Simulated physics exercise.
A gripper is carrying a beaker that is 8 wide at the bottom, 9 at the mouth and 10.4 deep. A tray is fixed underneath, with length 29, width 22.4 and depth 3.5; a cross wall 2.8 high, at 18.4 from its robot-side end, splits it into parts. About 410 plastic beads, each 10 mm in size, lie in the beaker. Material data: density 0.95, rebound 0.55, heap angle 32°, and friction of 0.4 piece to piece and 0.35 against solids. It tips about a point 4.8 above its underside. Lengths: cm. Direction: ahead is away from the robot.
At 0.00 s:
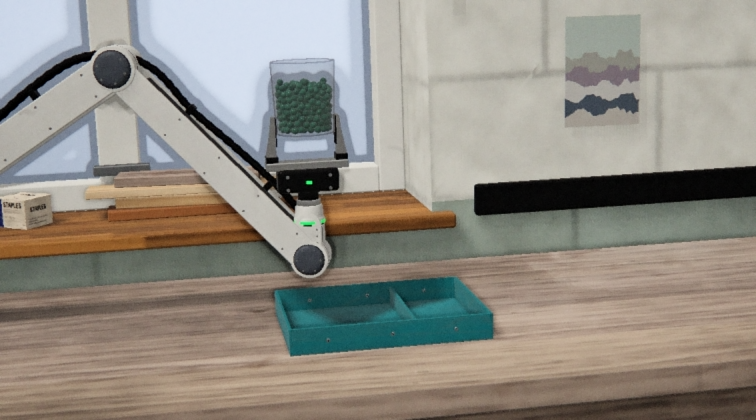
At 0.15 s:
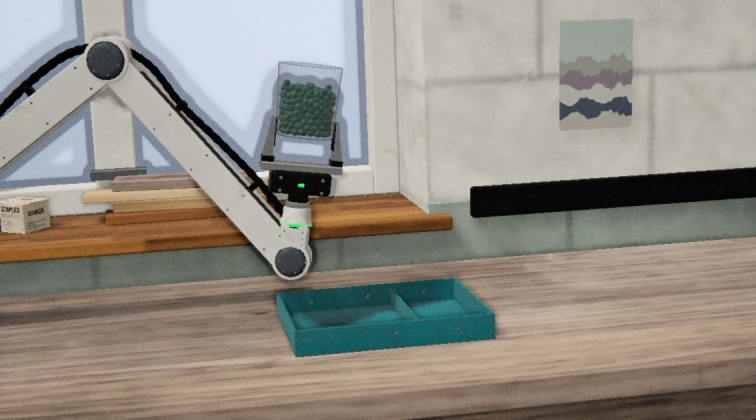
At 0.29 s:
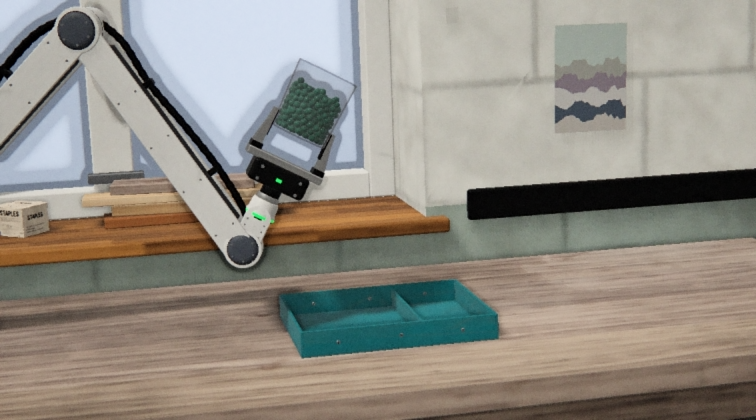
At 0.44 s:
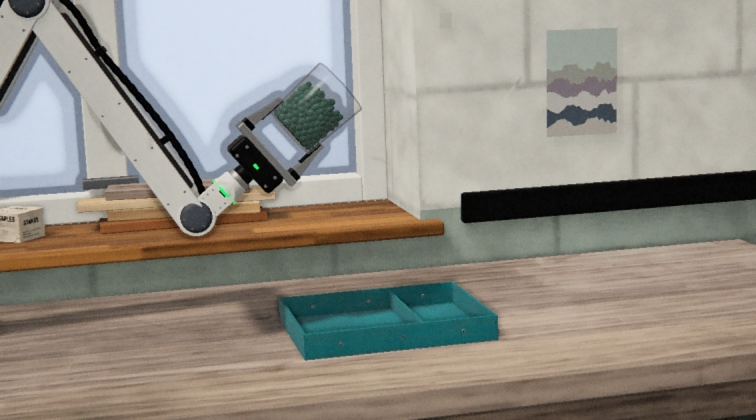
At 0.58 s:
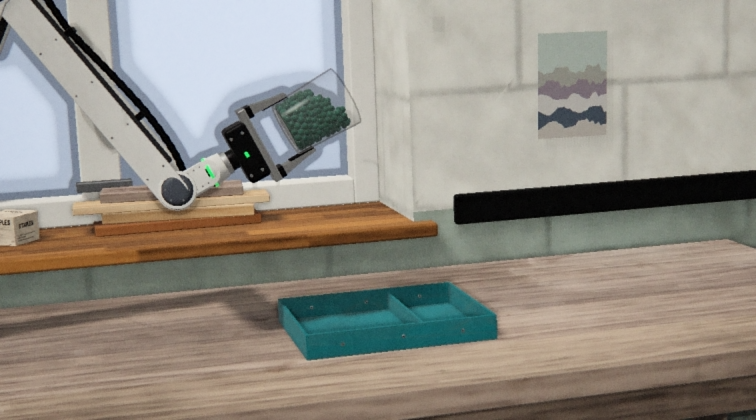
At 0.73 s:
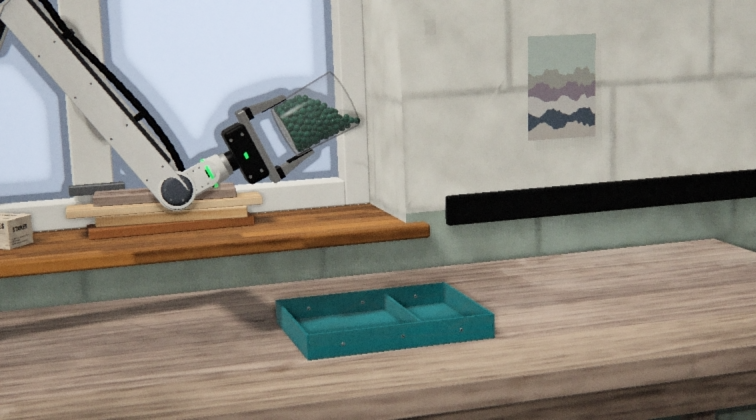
A robotic arm tilts a clear container of green beads rightward above a teal tray.
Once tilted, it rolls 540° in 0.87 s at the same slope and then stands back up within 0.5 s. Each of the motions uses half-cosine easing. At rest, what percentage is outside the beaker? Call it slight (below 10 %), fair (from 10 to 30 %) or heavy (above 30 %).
I would call it slight, below 10 %.
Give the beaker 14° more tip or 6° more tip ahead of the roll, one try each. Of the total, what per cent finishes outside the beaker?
Around 35 percent on the first try, 10 percent on the second.
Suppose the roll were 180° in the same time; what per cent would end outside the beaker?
Roughly 0 %.
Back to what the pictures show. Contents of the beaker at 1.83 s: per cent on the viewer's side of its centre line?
Roughly 45 in every hundred.
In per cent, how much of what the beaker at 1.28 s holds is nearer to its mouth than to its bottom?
My estimate is some 35 per cent.
After 1.28 s, tipped 65°, highest piece 40 above the table; 405 in the beaker, 1 in the robot-side part, 1 in flight or on a rim.
After 1.83 s, tipped 37°, highest piece 38 above the table; 398 in the beaker, 3 in the robot-side part, 3 in the far-side part, 3 in flight or on a rim.
After 2.30 s, upright, highest piece 40 above the table; 398 in the beaker, 4 in the robot-side part, 4 in the far-side part, 1 on the table or floor.
After 3.00 s, upright, highest piece 40 above the table; 398 in the beaker, 4 in the robot-side part, 4 in the far-side part, 1 on the table or floor.
In the end, 398 in the beaker, 4 in the robot-side part, 4 in the far-side part, 1 on the table or floor. That is 2 % outside the beaker.
